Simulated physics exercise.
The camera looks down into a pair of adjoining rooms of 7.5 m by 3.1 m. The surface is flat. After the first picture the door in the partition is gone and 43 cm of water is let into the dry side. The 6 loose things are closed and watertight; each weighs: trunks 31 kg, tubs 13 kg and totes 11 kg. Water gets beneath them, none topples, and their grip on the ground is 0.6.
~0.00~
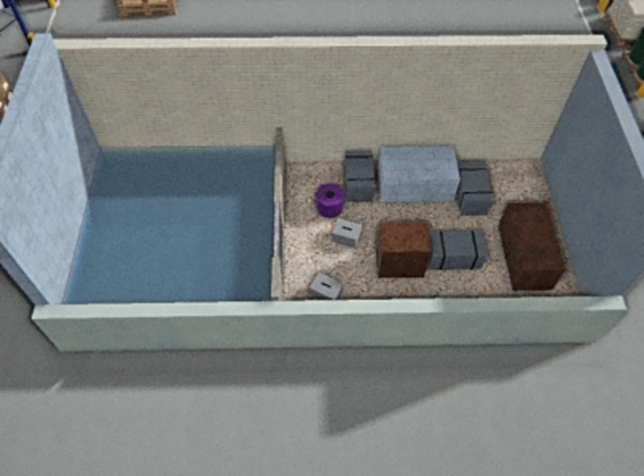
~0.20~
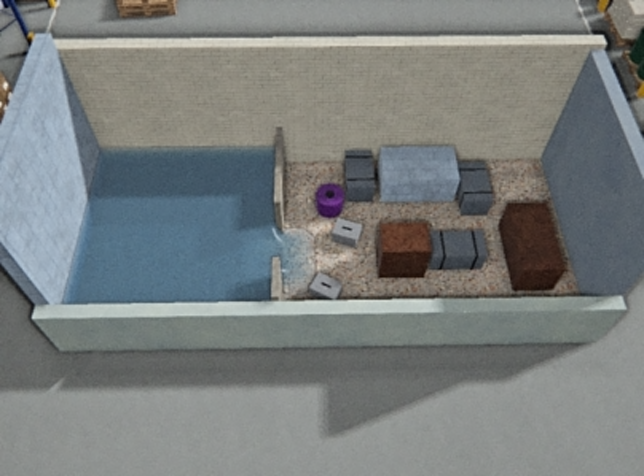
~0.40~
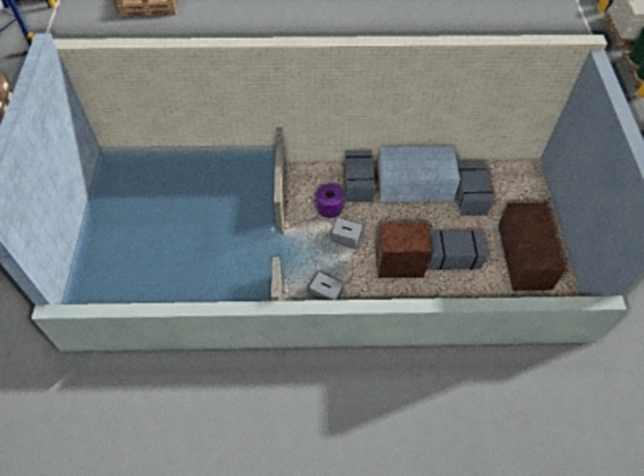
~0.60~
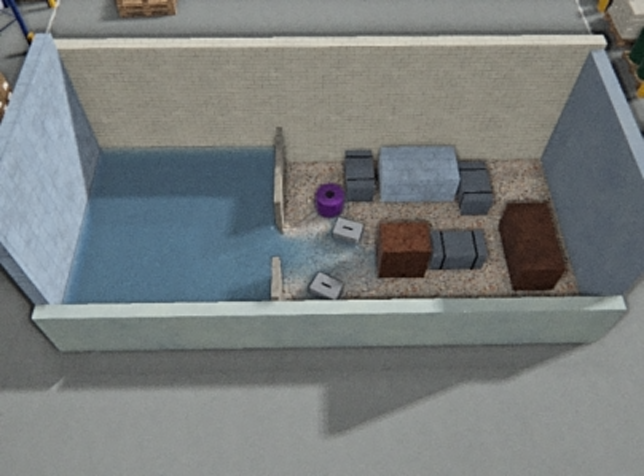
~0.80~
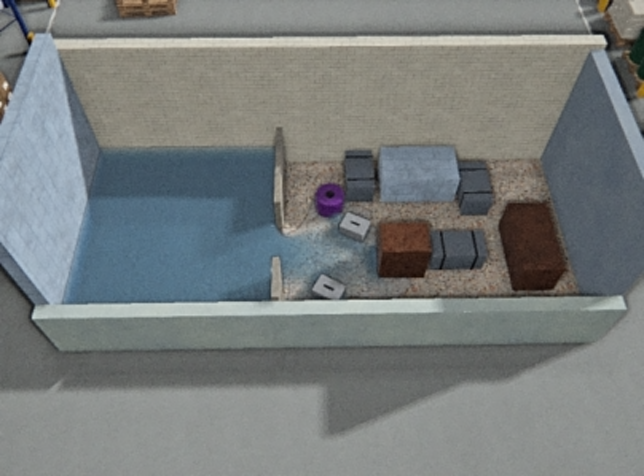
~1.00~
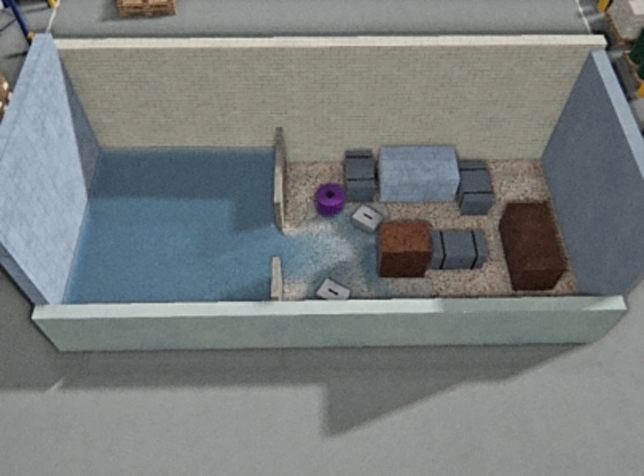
Water flows right through a gap in the partition and shifts two light grey blocks.
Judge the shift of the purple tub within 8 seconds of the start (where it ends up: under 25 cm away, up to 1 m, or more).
Purple tub is nudged along.
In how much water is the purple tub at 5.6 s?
Roughly 6 cm.
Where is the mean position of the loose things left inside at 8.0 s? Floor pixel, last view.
Near (432, 229).
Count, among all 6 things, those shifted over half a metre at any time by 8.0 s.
5 of them.
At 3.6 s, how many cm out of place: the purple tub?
About 10 cm.
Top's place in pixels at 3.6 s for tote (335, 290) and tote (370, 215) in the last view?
Near (518, 297) and (491, 252).
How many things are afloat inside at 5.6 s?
At that moment 4.
After 1.6 s the purple tub is near (330, 194), 0.0 m from its start, aground; 0 afloat.
After 3.6 s the purple tub is near (329, 190), 0.1 m from its start, aground; 2 afloat.
After 5.6 s the purple tub is near (329, 190), 0.1 m from its start, aground; 4 afloat.
After 8.0 s the purple tub is near (310, 209), 0.4 m from its start, afloat; 6 afloat.
